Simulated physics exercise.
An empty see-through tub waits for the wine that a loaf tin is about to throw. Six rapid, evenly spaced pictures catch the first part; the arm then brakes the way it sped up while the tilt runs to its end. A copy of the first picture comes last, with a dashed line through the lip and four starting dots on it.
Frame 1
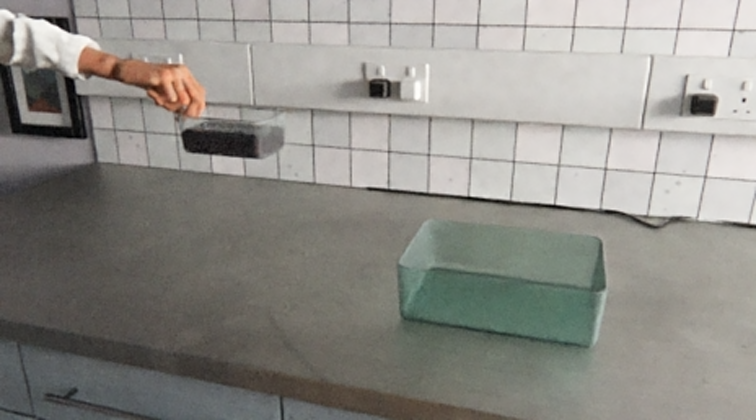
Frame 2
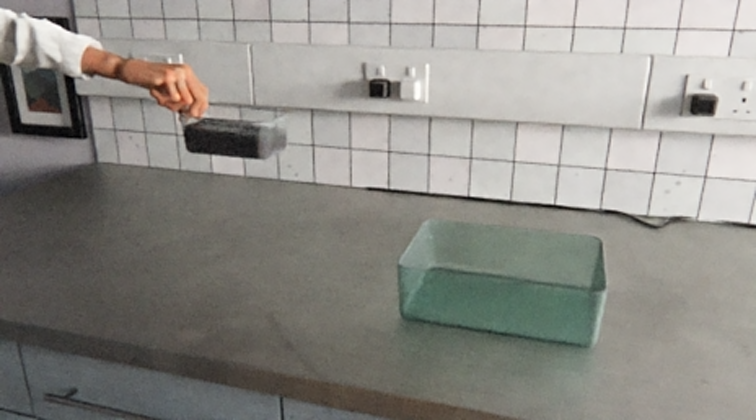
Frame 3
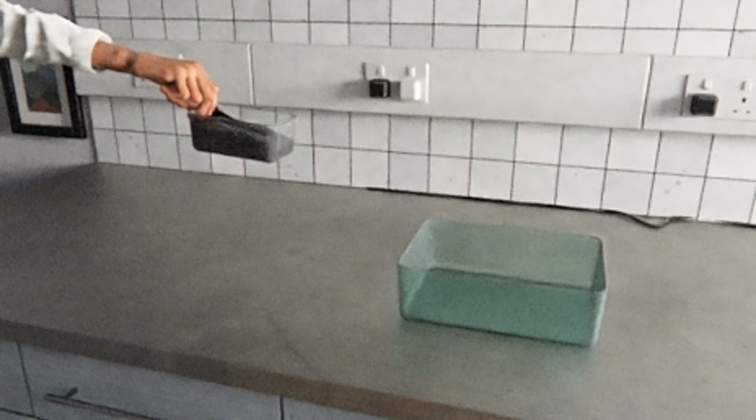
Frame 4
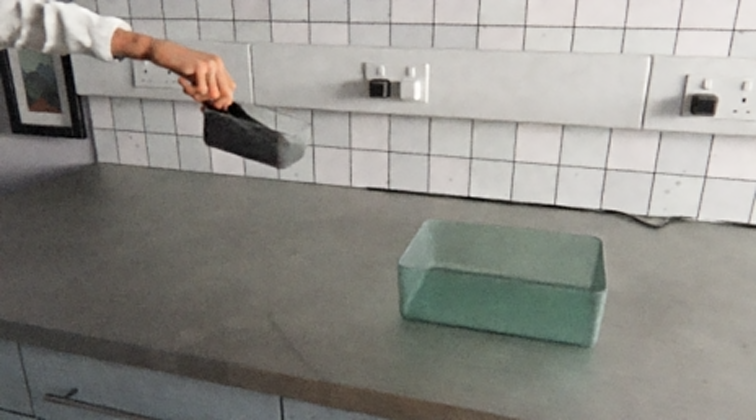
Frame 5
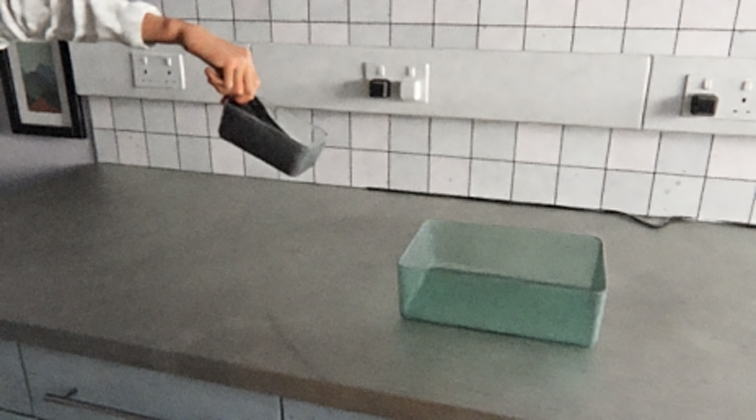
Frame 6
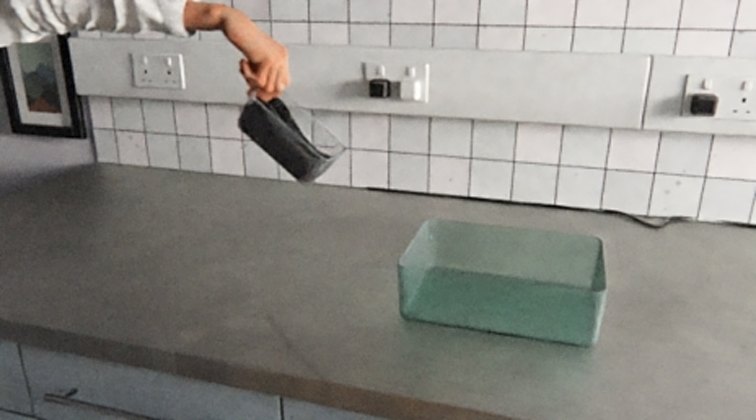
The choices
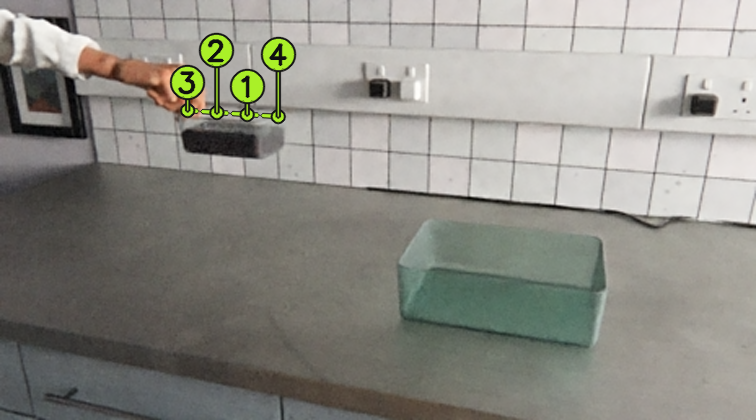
On a grey counter, a hand tilts a tin of dark liquid beside a clear tub.
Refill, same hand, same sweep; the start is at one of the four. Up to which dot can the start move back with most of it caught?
Place 1 just does it.
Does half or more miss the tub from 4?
No, that is safe.
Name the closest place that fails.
The answer is 2.
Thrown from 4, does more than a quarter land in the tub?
Yes, clearly.
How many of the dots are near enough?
Two.
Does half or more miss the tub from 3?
Yes.
On the marked copy, 1 at (247, 114); 2 at (216, 112); 3 at (187, 110); 4 at (278, 116).
If 1 is chosen, about 67 % lands in the tub, 24 % falls short and 9 % goes beside or beyond.
If 2 is chosen, about 24 % lands in the tub, 68 % falls short and 8 % goes beside or beyond.
If 3 is chosen, about 0 % lands in the tub, 96 % falls short and 4 % goes beside or beyond.
If 4 is chosen, about 74 % lands in the tub, 14 % falls short and 12 % goes beside or beyond.
